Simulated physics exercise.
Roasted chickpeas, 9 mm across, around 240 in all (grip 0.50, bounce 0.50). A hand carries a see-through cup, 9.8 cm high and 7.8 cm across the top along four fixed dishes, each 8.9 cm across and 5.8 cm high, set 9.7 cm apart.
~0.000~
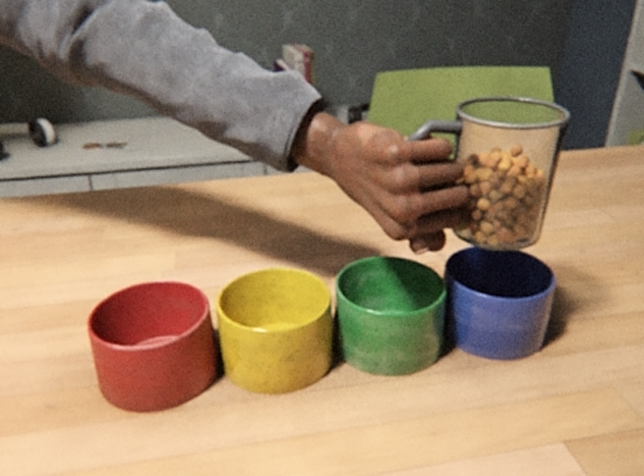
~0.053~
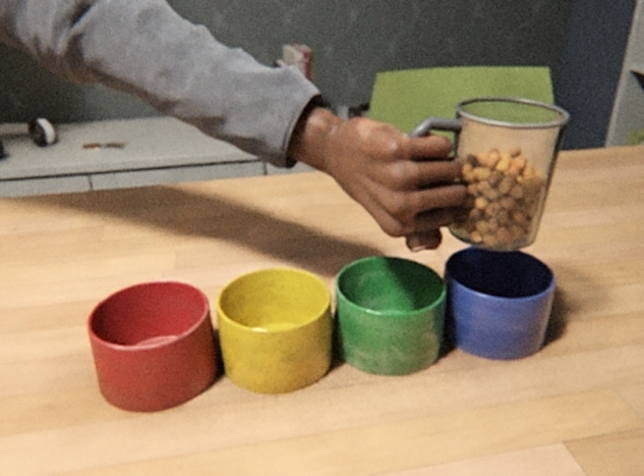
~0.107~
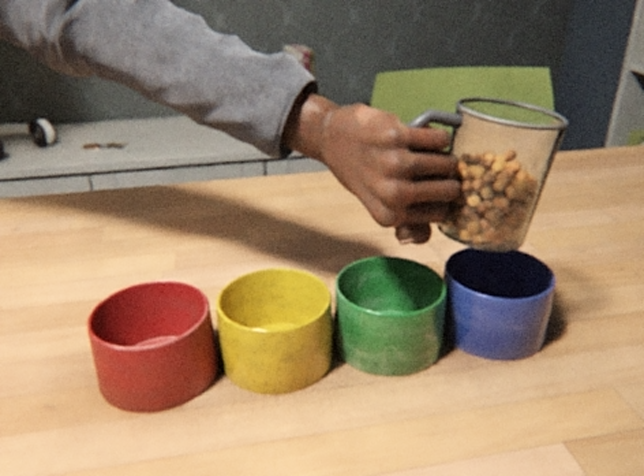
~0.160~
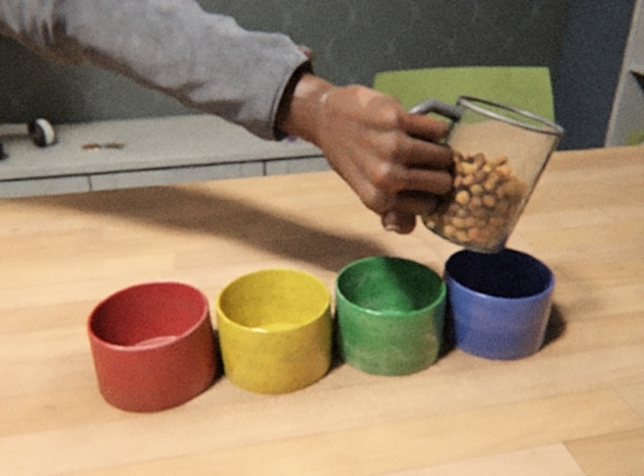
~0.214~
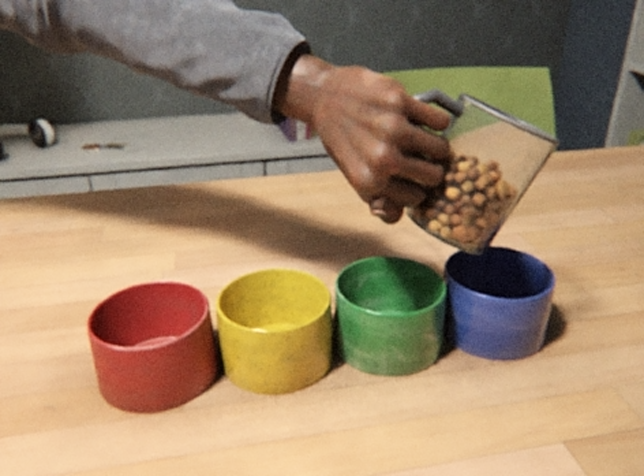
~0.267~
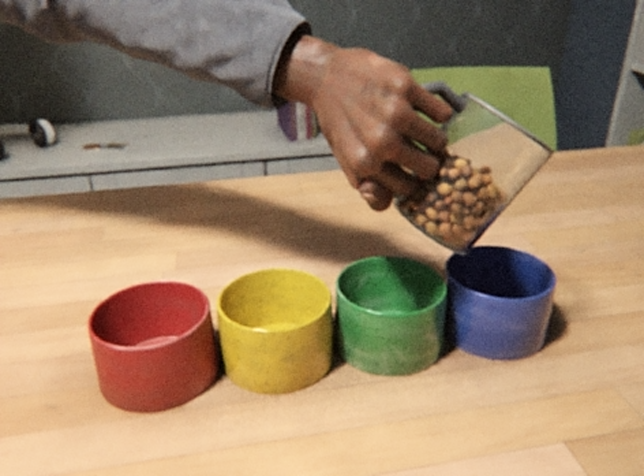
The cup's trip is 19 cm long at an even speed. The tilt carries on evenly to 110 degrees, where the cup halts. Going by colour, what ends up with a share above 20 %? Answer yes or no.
Red no, blue no, green yes, yellow no, counter no.
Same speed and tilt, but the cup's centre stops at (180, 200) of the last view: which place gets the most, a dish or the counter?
The winner: Green.
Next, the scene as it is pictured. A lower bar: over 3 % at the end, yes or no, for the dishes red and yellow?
Red no; yellow yes.
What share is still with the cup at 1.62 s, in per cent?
Some 5 per cent of the load.
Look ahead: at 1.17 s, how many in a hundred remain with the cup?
Some 30 per cent of the load.
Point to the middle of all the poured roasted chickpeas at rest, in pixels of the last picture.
Near (385, 324).
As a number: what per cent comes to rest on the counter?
Roughly 10 per cent.
After 0.81 s, tilt 110 degrees; cup holds 90 %, green 5 %.
After 1.17 s, tilt 110 degrees; cup holds 30 %, green 60 %.
Then, at 1.62 s, tilt 110 degrees; cup holds 5 %, green 75 %, yellow 5 %.
In the end, at 2.4 s, red 0 %, blue 5 %, green 80 %, yellow 5 %, counter 10 %.
